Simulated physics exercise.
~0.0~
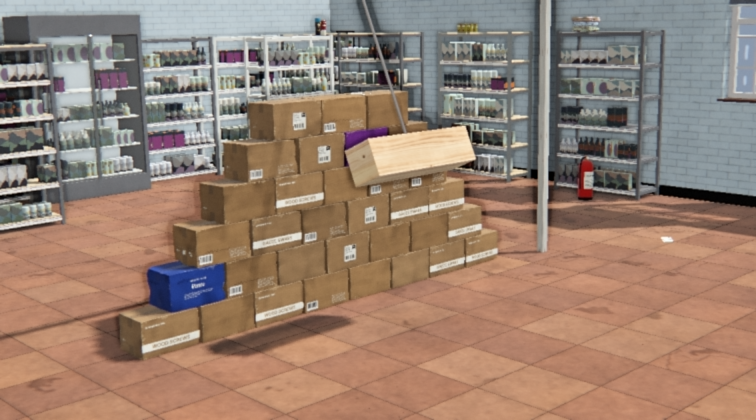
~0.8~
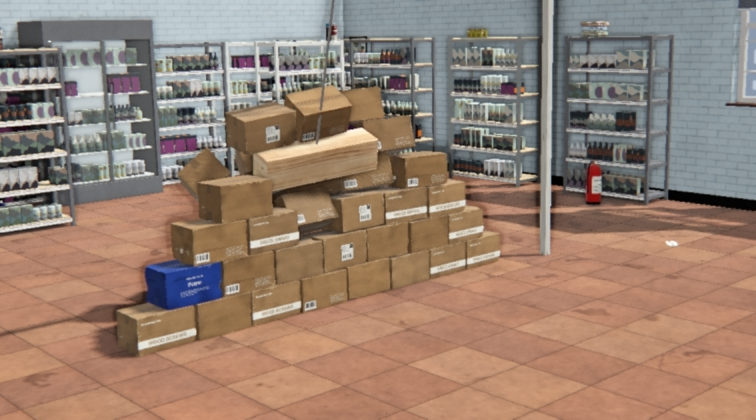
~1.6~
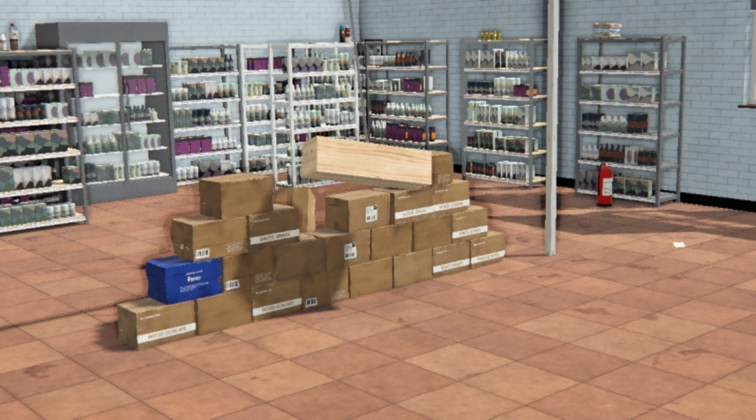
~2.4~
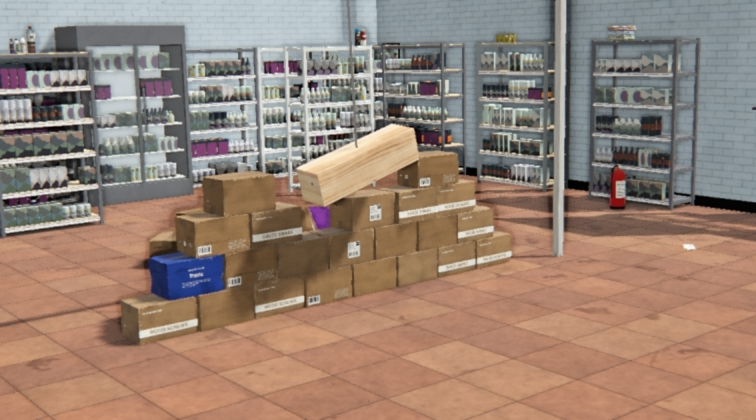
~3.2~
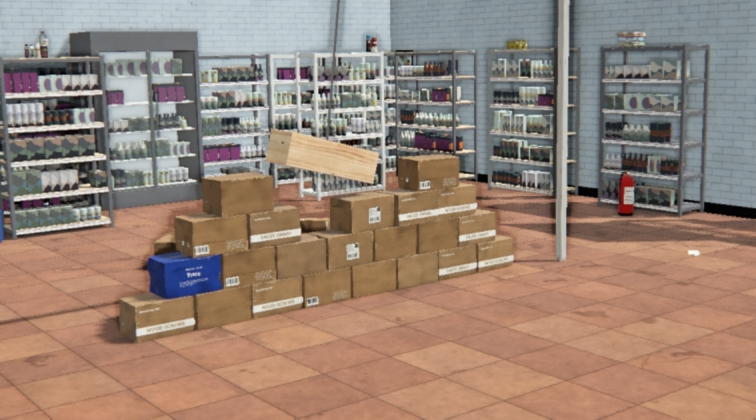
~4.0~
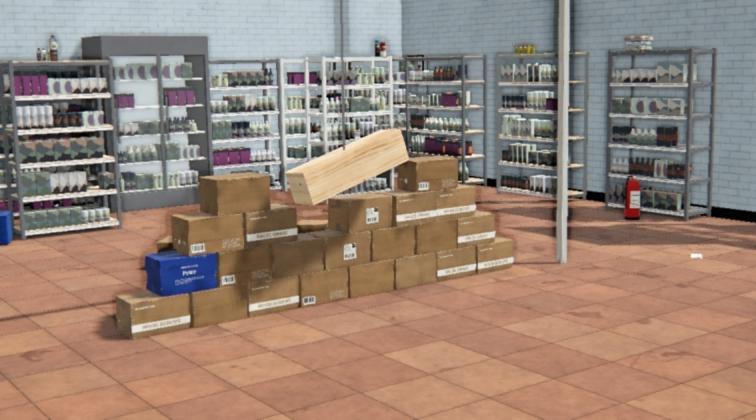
In a room lined with stocked shelves, a hanging wooden beam swung into a stepped wall of cardboard boxes, knocking the upper middle ones down behind it, then swayed over the gap while the blue box on the left stayed put.
